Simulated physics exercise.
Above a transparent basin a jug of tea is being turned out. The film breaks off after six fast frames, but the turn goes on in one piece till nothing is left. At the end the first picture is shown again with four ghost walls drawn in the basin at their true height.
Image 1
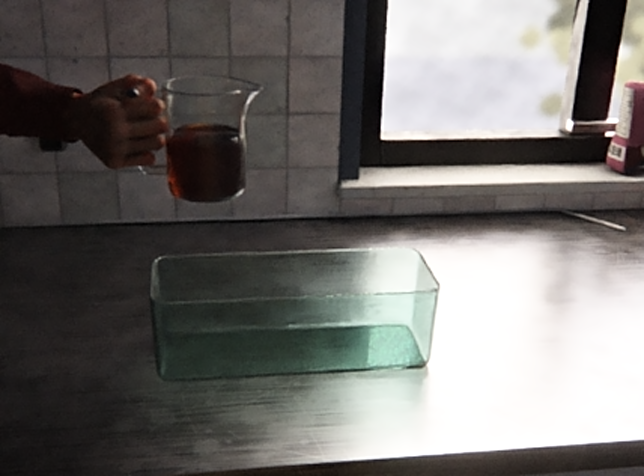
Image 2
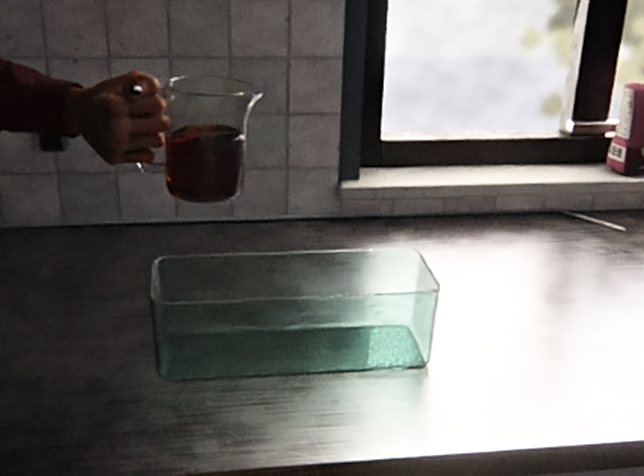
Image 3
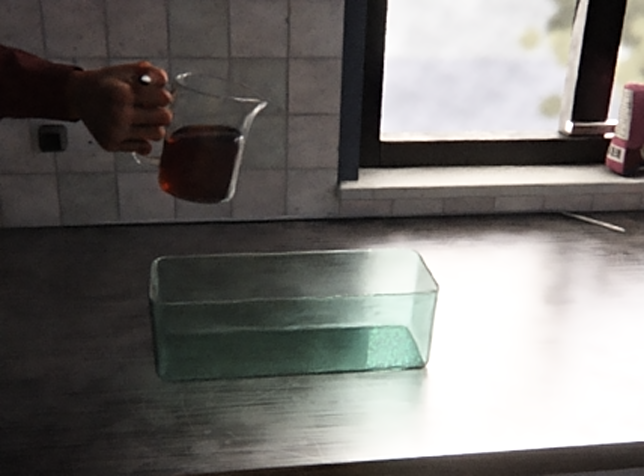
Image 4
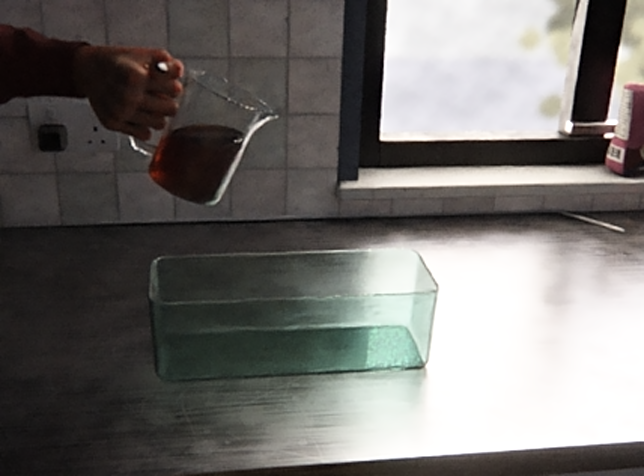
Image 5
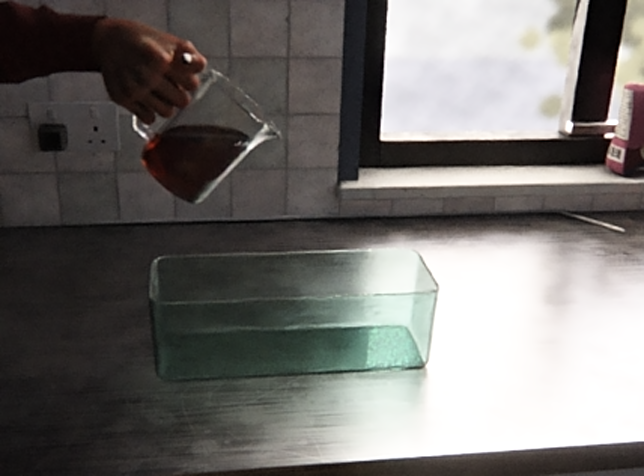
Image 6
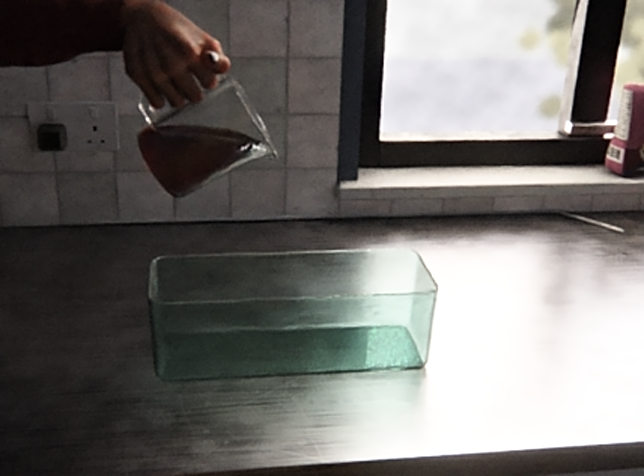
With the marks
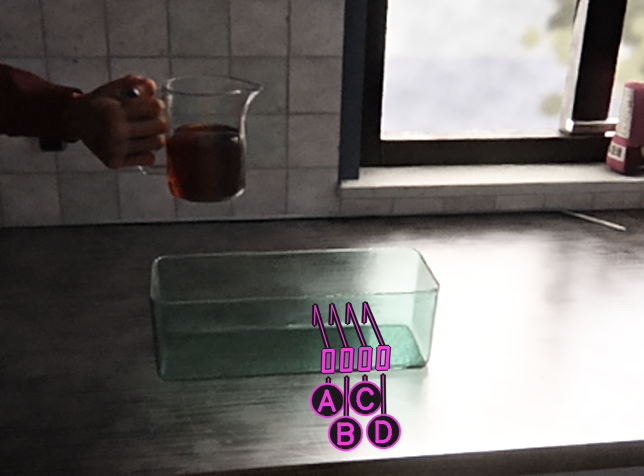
On a dark kitchen counter by a window stood a clear, greenish basin, and above it a hand raised the handle of a glass jug of tea, tilting it steadily further to the right.
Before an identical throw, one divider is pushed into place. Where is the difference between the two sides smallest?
Position A.
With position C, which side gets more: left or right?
More ends on the left.
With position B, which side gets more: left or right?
The left one.
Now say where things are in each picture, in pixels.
Upright, lip at (261, 87); basin from (157, 378) to (430, 363); nothing has left yet.
Tipped about 3°, lip at (264, 91); nothing has left yet.
Tipped about 12°, lip at (270, 100); nothing has left yet.
Tipped about 25°, lip at (277, 116); nothing has left yet.
Tipped about 41°, lip at (281, 136); nothing has left yet.
Tipped about 59°, lip at (277, 157); nothing has left yet.
On the marked copy, A at (328, 378); B at (346, 377); C at (364, 376); D at (383, 375).
If A is chosen, about 47 % ends left of the wall and 51 % right of it.
If B is chosen, about 81 % ends left of the wall and 12 % right of it; 7 % is lost outside.
If C is chosen, about 84 % ends left of the wall and 11 % right of it; 5 % is lost outside.
If D is chosen, about 78 % ends left of the wall and 17 % right of it; 4 % is lost outside.
